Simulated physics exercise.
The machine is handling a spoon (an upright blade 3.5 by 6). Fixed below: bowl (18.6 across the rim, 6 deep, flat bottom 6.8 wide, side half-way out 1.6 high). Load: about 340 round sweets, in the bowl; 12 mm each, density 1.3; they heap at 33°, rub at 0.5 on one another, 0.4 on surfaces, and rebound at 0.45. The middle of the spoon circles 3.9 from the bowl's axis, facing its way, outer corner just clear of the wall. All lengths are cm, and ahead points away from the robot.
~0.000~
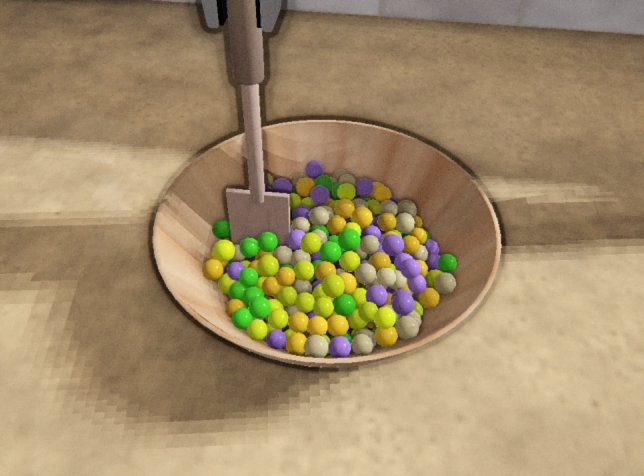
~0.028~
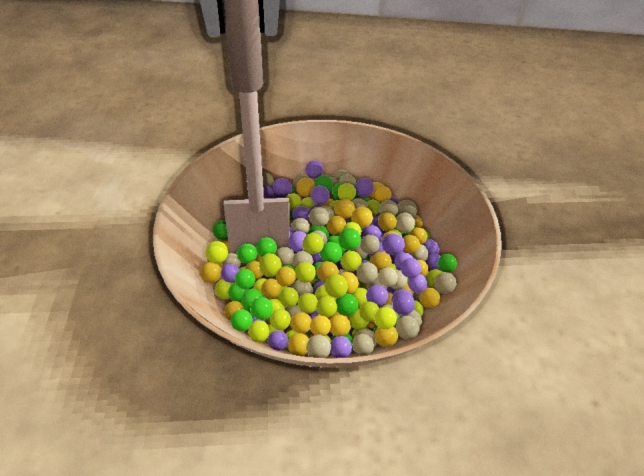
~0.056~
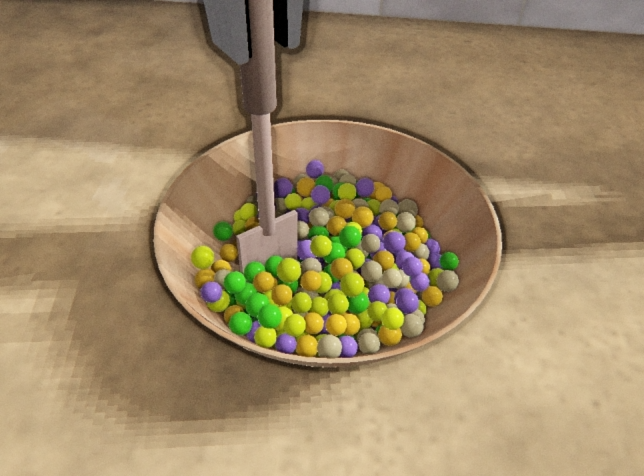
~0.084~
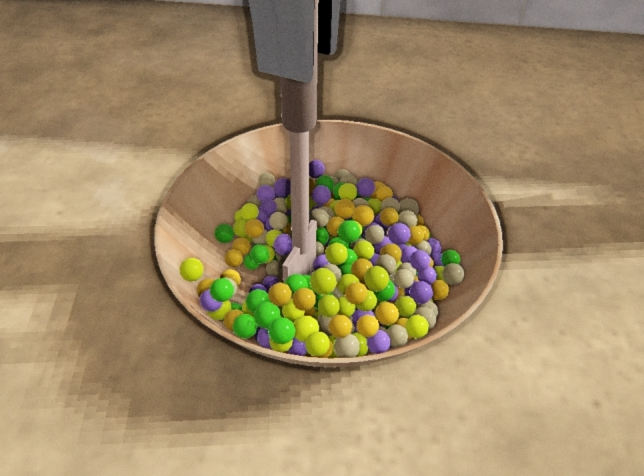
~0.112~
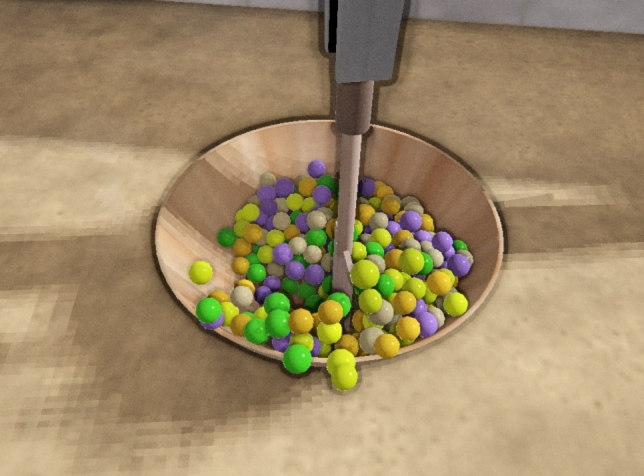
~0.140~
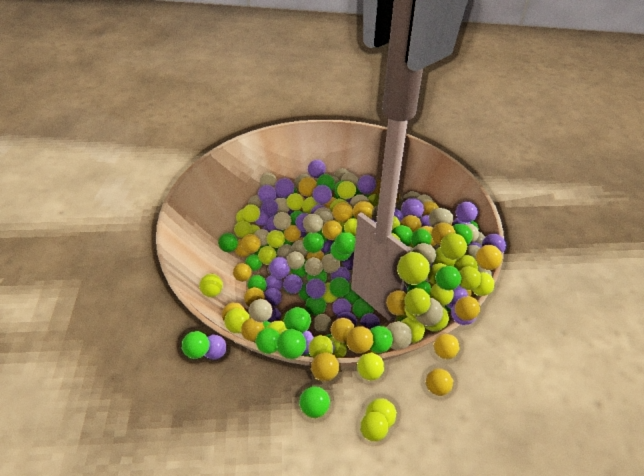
A spatula-like tool sweeps rightward through colourful balls in a wooden bowl, knocking several out.
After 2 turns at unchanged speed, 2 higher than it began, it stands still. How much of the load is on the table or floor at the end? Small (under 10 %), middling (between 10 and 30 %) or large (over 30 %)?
On the table or floor the share is large, over 30 %.
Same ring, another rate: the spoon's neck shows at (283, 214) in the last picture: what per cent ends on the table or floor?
About 5 per cent.
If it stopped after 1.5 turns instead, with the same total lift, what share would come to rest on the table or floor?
In that case some 40 per cent.
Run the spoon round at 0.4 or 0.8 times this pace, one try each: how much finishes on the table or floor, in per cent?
Some 10 and 30 per cent.
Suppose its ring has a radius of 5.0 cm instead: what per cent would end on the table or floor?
Then about 45 per cent.
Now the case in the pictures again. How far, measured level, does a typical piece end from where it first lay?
Some 9 cm.
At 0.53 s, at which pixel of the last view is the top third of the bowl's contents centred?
At about (344, 270).
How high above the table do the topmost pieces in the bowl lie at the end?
About 5.5 cm.
After 0.33 s, 2° round, highest piece 14 above the table; 231 in the bowl, 59 on the table or floor, 50 in flight or on the tool.
After 0.53 s, 225° round, highest piece 10 above the table; 195 in the bowl, 138 on the table or floor, 7 in flight or on the tool.
After 0.82 s, 0° round, highest piece 5 above the table; 194 in the bowl, 146 on the table or floor.
After 1.52 s, 0° round, highest piece 5 above the table; 194 in the bowl, 146 on the table or floor.
In the end, 194 in the bowl, 146 on the table or floor. That is 43 % on the table or floor.
